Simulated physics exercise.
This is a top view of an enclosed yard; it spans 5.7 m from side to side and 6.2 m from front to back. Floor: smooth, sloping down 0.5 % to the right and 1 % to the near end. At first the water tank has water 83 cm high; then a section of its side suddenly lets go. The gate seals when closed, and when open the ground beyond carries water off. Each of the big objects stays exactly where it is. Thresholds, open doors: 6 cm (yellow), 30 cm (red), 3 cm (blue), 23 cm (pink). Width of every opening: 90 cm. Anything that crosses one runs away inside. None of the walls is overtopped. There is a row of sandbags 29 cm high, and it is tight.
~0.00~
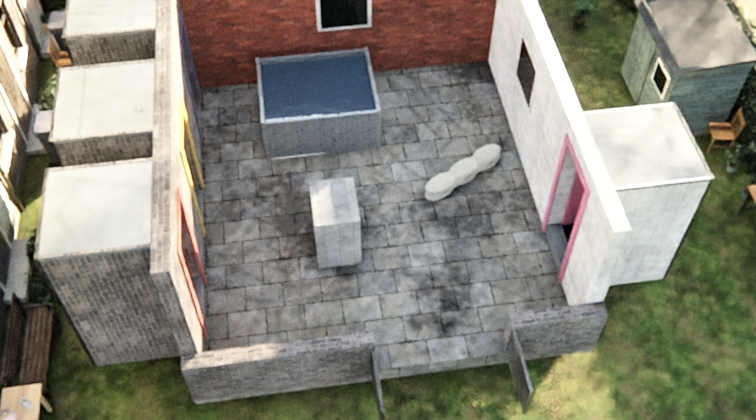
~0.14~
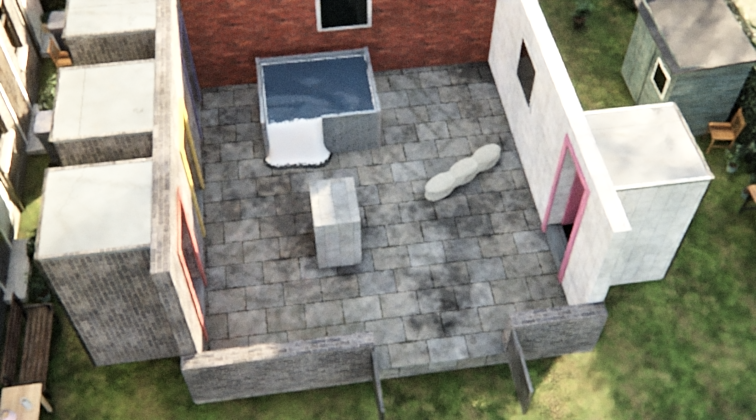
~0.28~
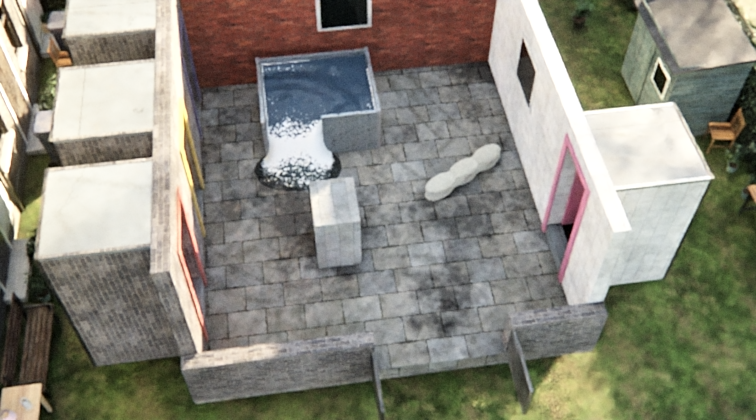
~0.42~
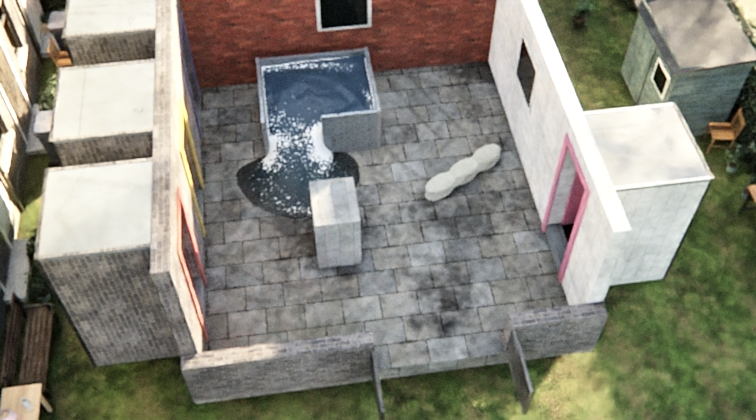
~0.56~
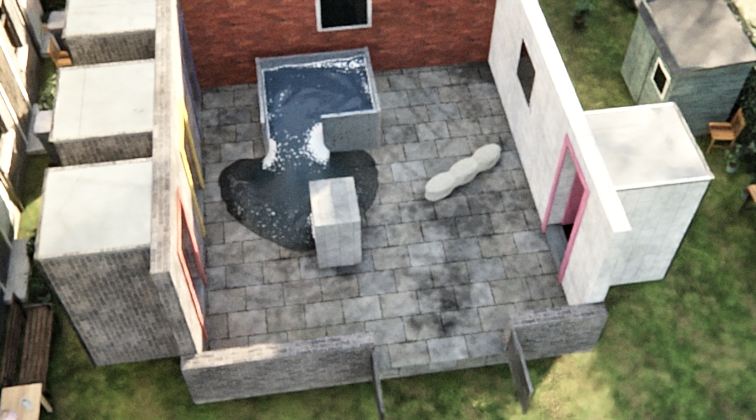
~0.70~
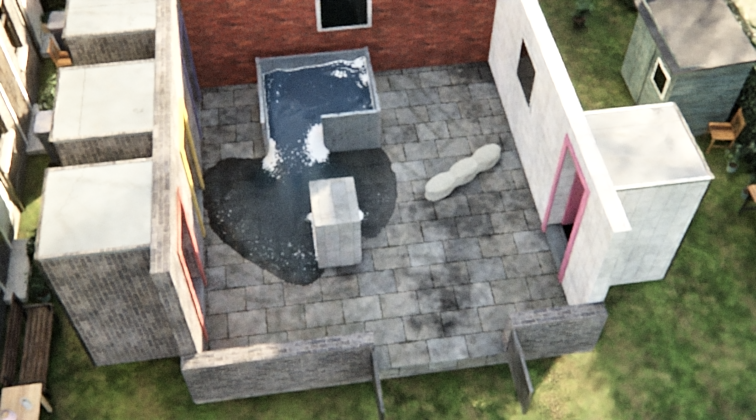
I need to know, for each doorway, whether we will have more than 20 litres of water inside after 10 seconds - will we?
At the yellow door the inflow will be out of bounds; at the red door the inflow will be within bounds; at the blue door the inflow will be within bounds; at the pink door the inflow will be within bounds.
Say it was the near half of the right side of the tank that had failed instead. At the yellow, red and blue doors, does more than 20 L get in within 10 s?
Then yellow does not exceed it, red does not exceed it, blue exceeds it.
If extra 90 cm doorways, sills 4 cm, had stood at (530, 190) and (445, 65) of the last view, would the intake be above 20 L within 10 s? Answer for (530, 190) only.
That one comes out more than that.
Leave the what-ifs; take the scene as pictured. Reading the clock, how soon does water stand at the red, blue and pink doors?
The front reaches red at 1.1 s, blue at 8.5 s, pink at 2.0 s.
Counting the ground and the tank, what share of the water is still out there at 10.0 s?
Roughly 82 percent.
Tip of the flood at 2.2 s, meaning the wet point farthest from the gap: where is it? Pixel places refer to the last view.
Somewhere around (558, 291).
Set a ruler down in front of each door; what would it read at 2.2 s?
Depths in cm: Yellow 10, red 14, blue 0, pink 8.
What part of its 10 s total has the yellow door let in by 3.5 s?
Estimate: Around 90 per cent.
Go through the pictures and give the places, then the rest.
In the first picture, still water, 83 cm deep, in the water tank at (317, 88).
In the second picture, the front is at (327, 159), 0.6 m from the gap at (296, 143); 0.2 m2 of floor is under water; 83 cm left at the back of the water tank.
In the third picture, water pours out at (296, 144) and has run 0.9 m, to a hidden place; typically 12 cm deep outside, 81 cm at the water tank's back.
In the fourth picture, the front is at a hidden place, 1.4 m from the gap at (296, 145); 2.1 m2 of floor is under water; 73 cm left at the back of the water tank.
In the fifth picture, the front is at (300, 247), 2.1 m from the gap at (296, 145); 3.8 m2 of floor is under water; 71 cm left at the back of the water tank.
In the sixth picture, the front is at (303, 280), 2.7 m from the gap at (296, 144); 5.4 m2 of floor is under water; 69 cm left at the back of the water tank.
After 1.4 s water covers 35 % of the floor and is deepest (44 cm) near (321, 218); yellow door 11 cm at the sill, 7 L in, red door 15 cm at the sill, 0 L in, blue door not reached, pink door not reached.
After 2.2 s water covers 50 % of the floor and is deepest (50 cm) near (208, 376); yellow door 10 cm at the sill, 47 L in, red door 14 cm at the sill, 0 L in, blue door not reached, pink door 8 cm at the sill, 0 L in.
After 3.5 s water covers 65 % of the floor and is deepest (27 cm) near (229, 292); yellow door 8 cm at the sill, 64 L in, red door 24 cm at the sill, 1 L in, blue door not reached, pink door 9 cm at the sill, 0 L in.
After 6.0 s water covers 75 % of the floor and is deepest (19 cm) near (499, 174); yellow door 6 cm at the sill, 71 L in, red door 12 cm at the sill, 1 L in, blue door not reached, pink door 14 cm at the sill, 4 L in.
After 10.0 s water covers 95 % of the floor and is deepest (15 cm) near (571, 330); yellow door 4 cm at the sill, 73 L in, red door 6 cm at the sill, 1 L in, blue door 1 cm at the sill, 0 L in, pink door 10 cm at the sill, 4 L in.
